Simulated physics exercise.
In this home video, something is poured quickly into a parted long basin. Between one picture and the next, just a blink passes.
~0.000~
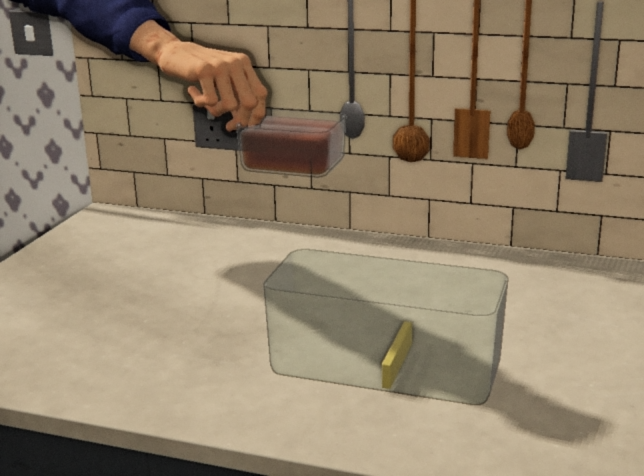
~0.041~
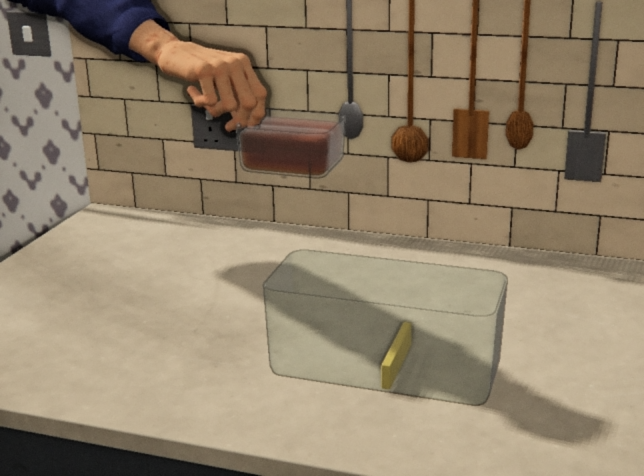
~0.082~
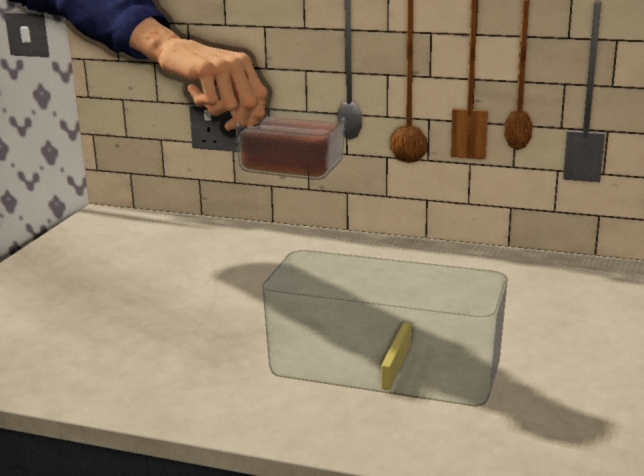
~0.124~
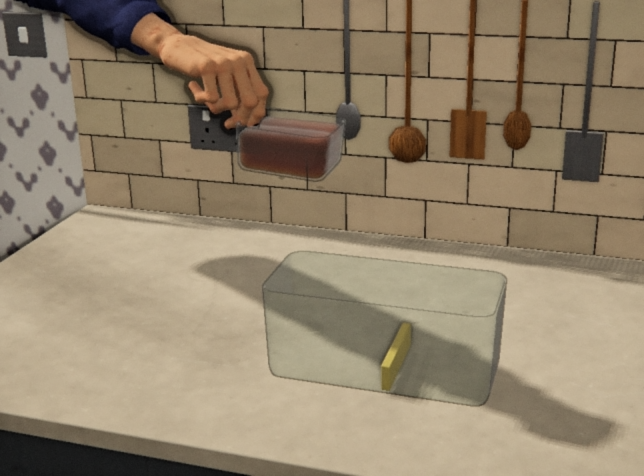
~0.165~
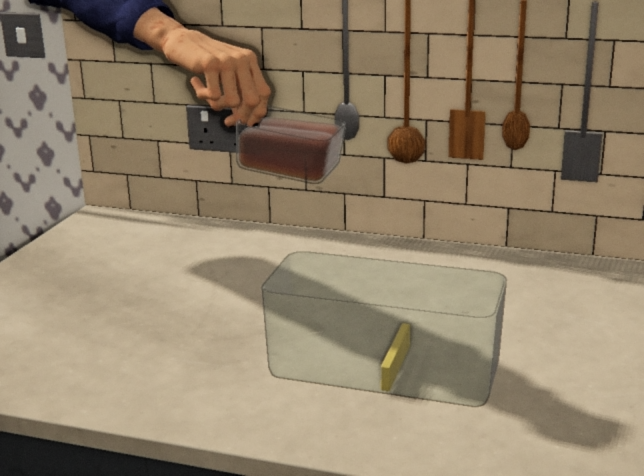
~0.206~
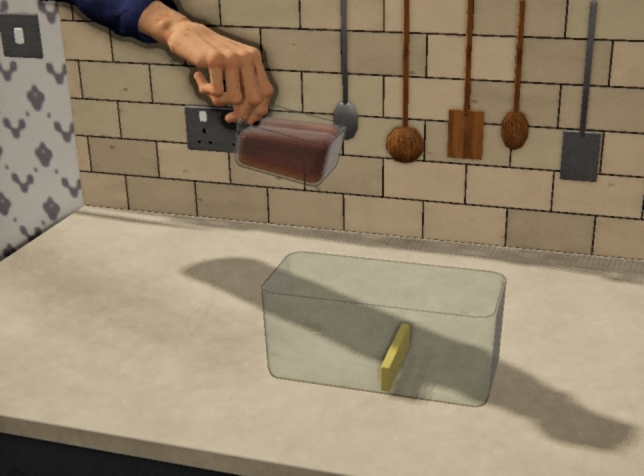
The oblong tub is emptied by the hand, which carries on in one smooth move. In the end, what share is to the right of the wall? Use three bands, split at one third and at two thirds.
Between a third and two thirds ends up there.
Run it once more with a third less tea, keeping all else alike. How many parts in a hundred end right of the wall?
Some 25 parts in a hundred.
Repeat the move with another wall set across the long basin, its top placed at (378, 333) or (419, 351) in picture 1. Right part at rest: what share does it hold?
Result: 75 % first, 20 % second.
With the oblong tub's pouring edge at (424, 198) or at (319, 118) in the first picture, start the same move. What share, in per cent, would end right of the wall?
First place gives some 80 %, second place some 25 %.
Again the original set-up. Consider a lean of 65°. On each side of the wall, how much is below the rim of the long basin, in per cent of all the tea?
So the left part has 5 percent, while the right part has 5.
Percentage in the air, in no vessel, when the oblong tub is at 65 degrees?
Something like 45 per cent of it.
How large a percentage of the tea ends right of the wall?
Close to 60 percent.
A moment on, the oblong tub is tipped part way and 47 per cent is still to pour, 7 is left of the wall and 3 right of it.
Next, the oblong tub is tipped on its side and 10 per cent is still to pour, 22 is left of the wall and 58 right of it.
Then the oblong tub is tipped on its side and 2 per cent is still to pour, 37 is left of the wall and 57 right of it.
Later the oblong tub is tipped on its side and 0 per cent is still to pour, 40 is left of the wall and 58 right of it.
Finally, 40 per cent lies left of the wall, 58 right of it and 2 outside.
